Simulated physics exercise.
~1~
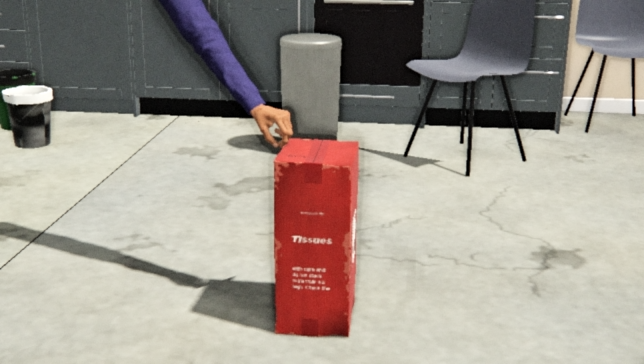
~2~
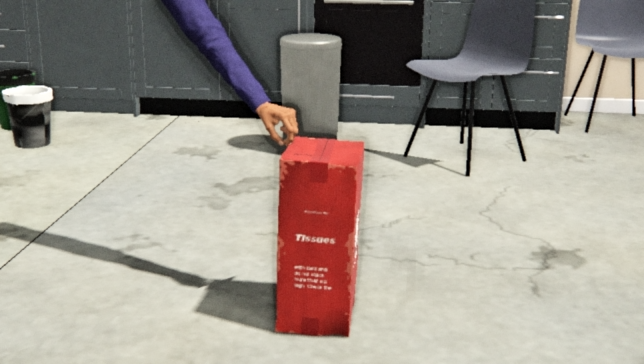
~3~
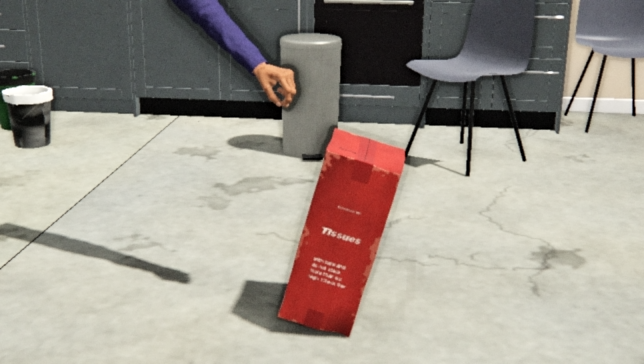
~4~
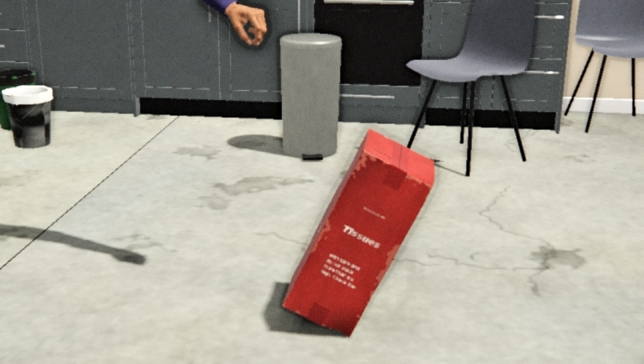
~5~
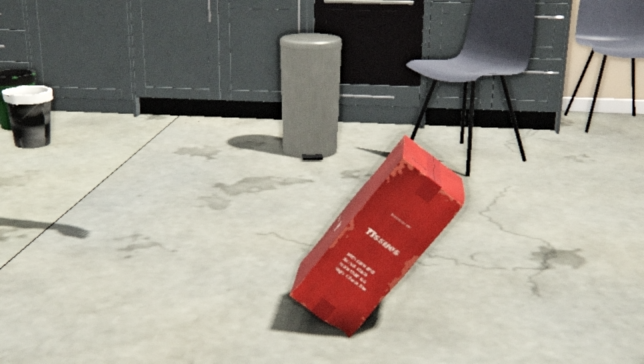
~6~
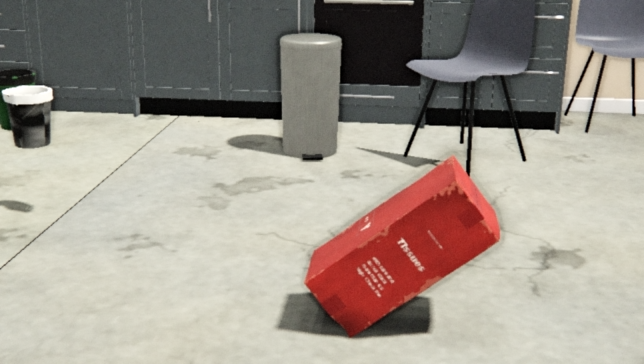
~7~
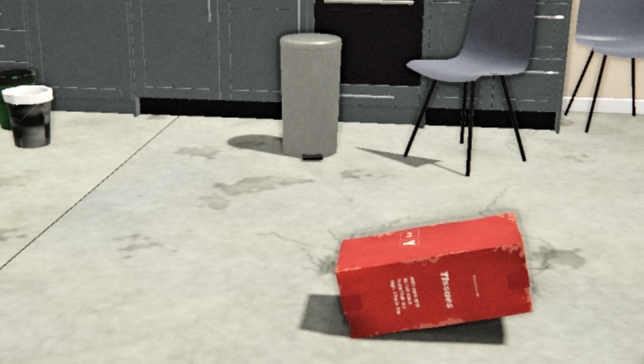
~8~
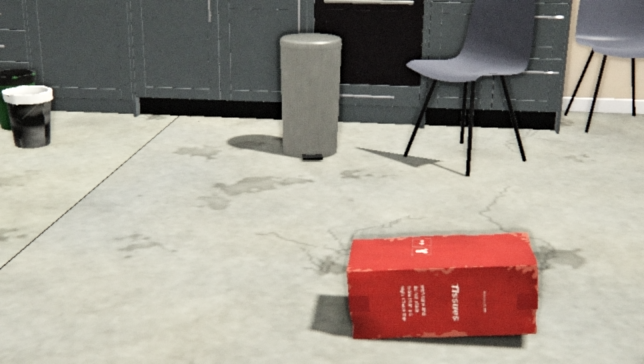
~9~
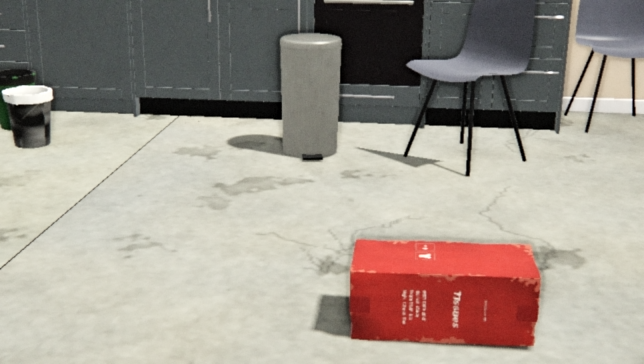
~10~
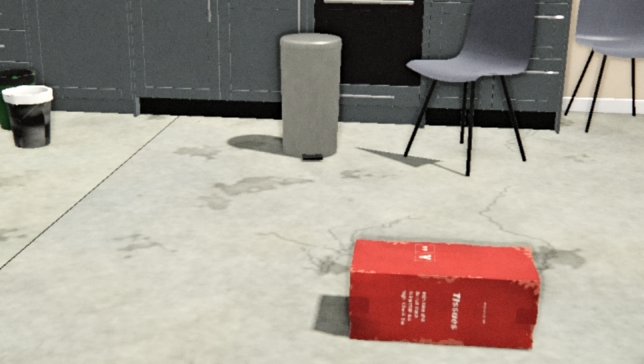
A tall red box, pushed near its top by a hand, topples right onto its side.
